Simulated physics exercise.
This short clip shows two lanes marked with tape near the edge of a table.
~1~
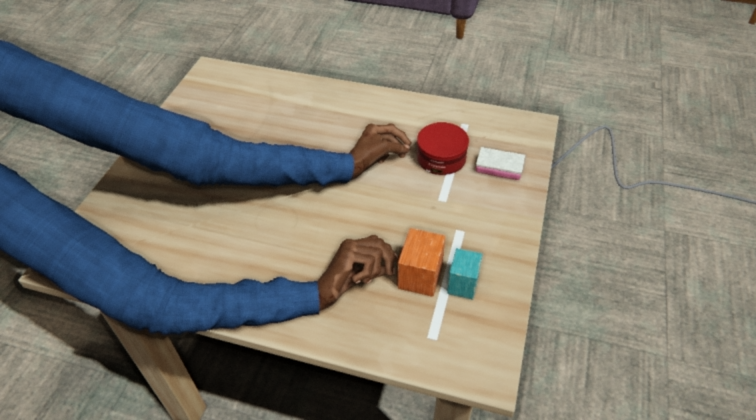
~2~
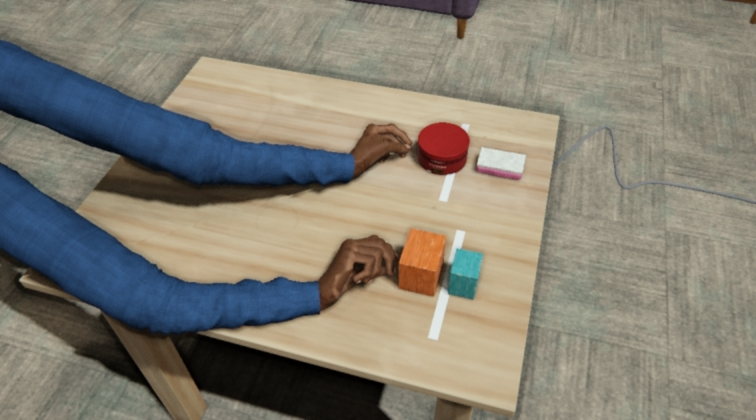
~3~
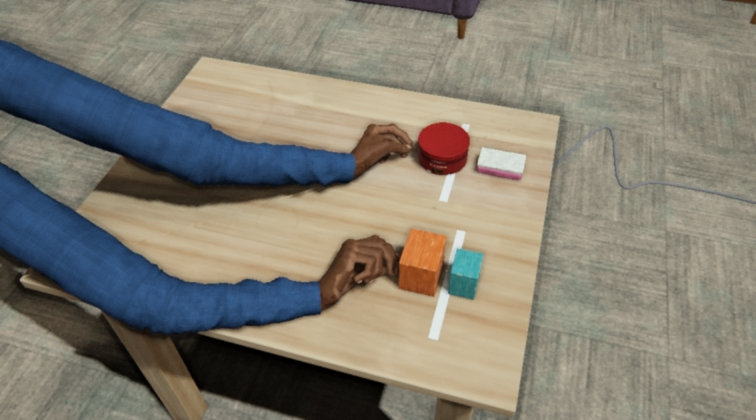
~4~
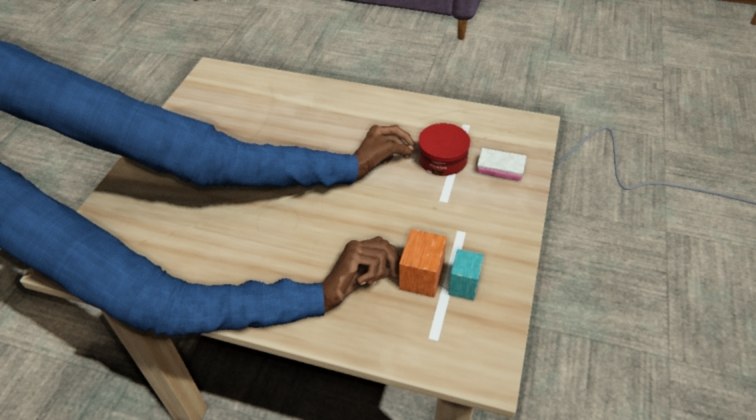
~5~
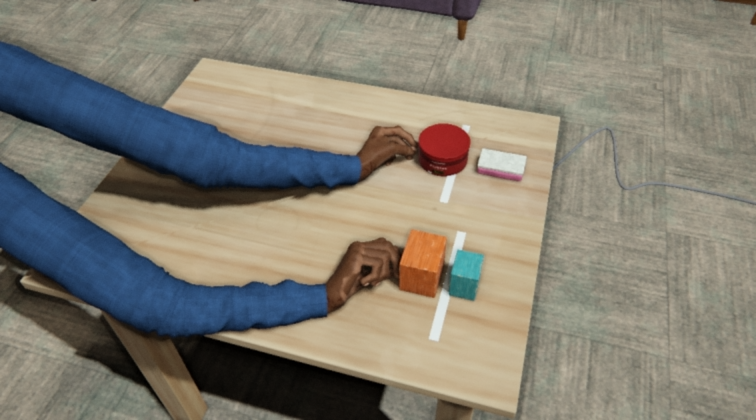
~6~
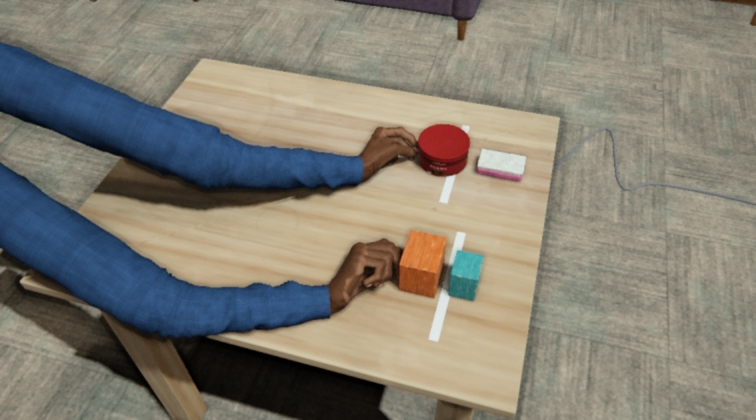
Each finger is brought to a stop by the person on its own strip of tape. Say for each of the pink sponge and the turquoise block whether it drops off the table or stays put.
Outcome - pink sponge: Stays put, turquoise block: Stays put.
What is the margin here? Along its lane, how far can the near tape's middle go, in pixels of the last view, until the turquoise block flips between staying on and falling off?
About 28 pixels to the right.
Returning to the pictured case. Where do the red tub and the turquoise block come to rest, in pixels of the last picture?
So the red tub finishes at (486, 158), and the turquoise block finishes at (505, 285).
Then, 0.60 s past the last view, pink sponge moving near (508, 167); turquoise block moving near (475, 278).
Then, 1.02 s past the last view, pink sponge travelled a little near (522, 169); turquoise block travelled about its own width near (491, 282).
Then, 1.34 s past the last view, pink sponge travelled about its own width near (533, 171); turquoise block travelled about its own width near (504, 284).
Finally, the pink sponge remains on top, near (534, 172); the turquoise block remains on top, near (505, 284).
